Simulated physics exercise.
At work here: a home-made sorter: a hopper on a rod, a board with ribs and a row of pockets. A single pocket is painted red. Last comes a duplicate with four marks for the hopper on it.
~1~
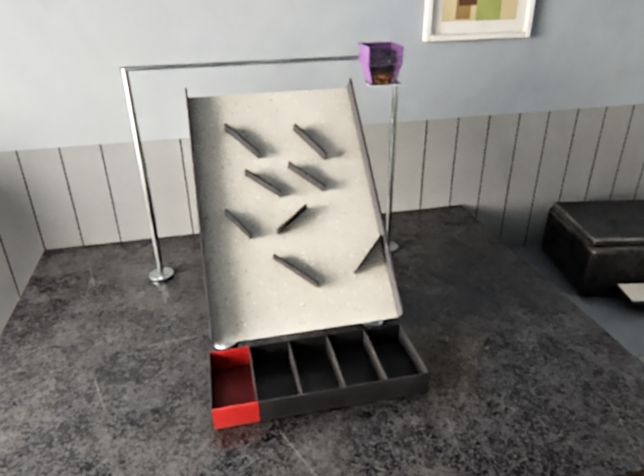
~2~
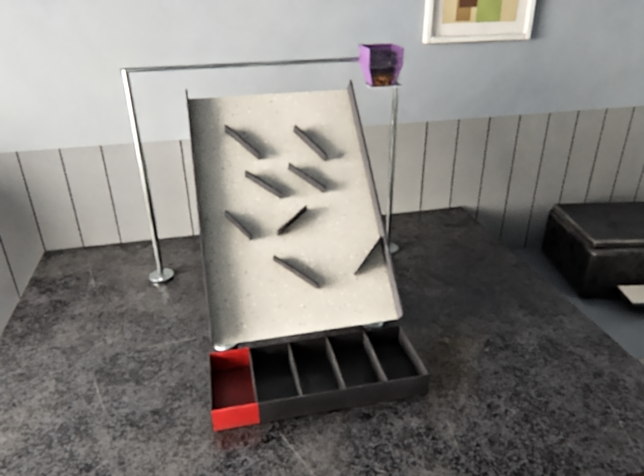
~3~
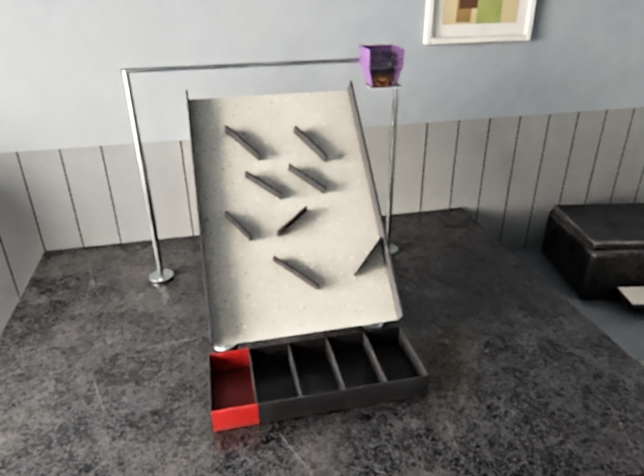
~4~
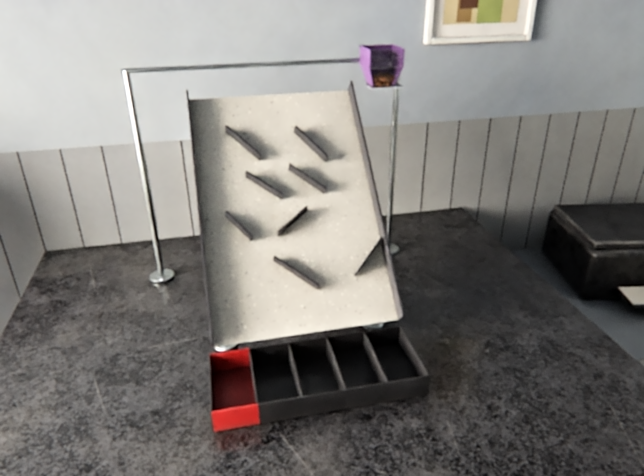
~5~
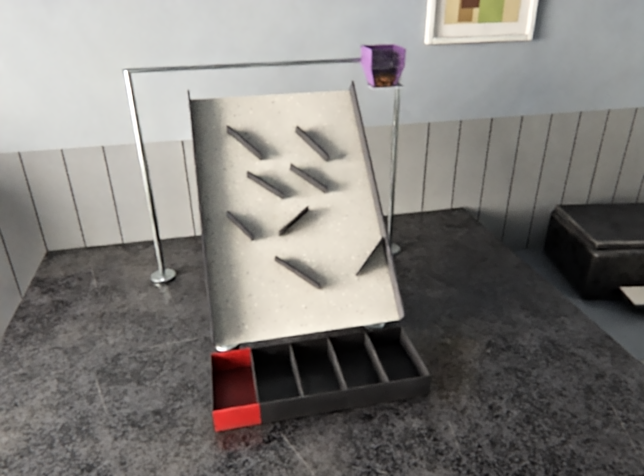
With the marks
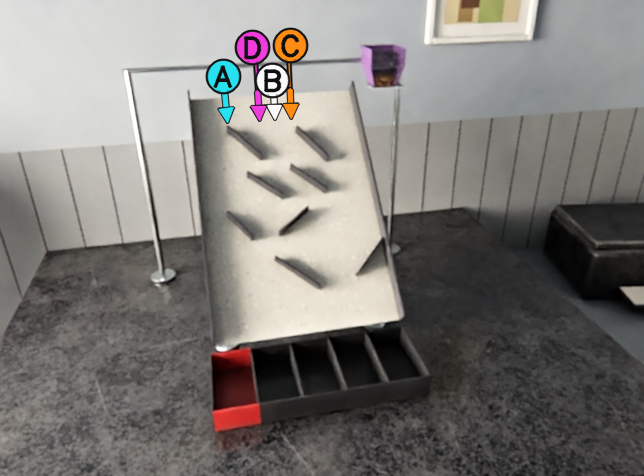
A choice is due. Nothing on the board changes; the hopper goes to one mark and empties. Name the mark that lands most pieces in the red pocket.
Use mark A.
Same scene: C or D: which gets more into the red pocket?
Here it is mark D.
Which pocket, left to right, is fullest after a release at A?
It is the first one.
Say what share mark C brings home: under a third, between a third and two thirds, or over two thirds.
Mark C gives under a third.
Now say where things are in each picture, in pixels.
The first frame shows hopper at (383, 77), cereal balls, door shut.
The second frame shows ribs (225, 124) to (260, 154), (295, 125) to (327, 156), (246, 170) to (282, 193).
The third frame shows ribs (289, 164) to (326, 188), (226, 211) to (251, 236), (278, 232) to (307, 206).
The fourth frame shows ribs (274, 256) to (319, 286), (357, 272) to (382, 237).
The fifth frame shows red pocket at (237, 416), number 1 of 5 from the left.
On the marked copy, mark A meets the board at (227, 117); mark B meets the board at (274, 114); mark C meets the board at (291, 113); mark D meets the board at (259, 115).
With A, about two thirds in the red pocket, about a quarter in other pockets, a small part outside the box.
With B, about a quarter in the red pocket, about two thirds in other pockets.
With C, a small part in the red pocket, most in other pockets.
With D, about a third in the red pocket, about two thirds in other pockets, a stray few outside the box.
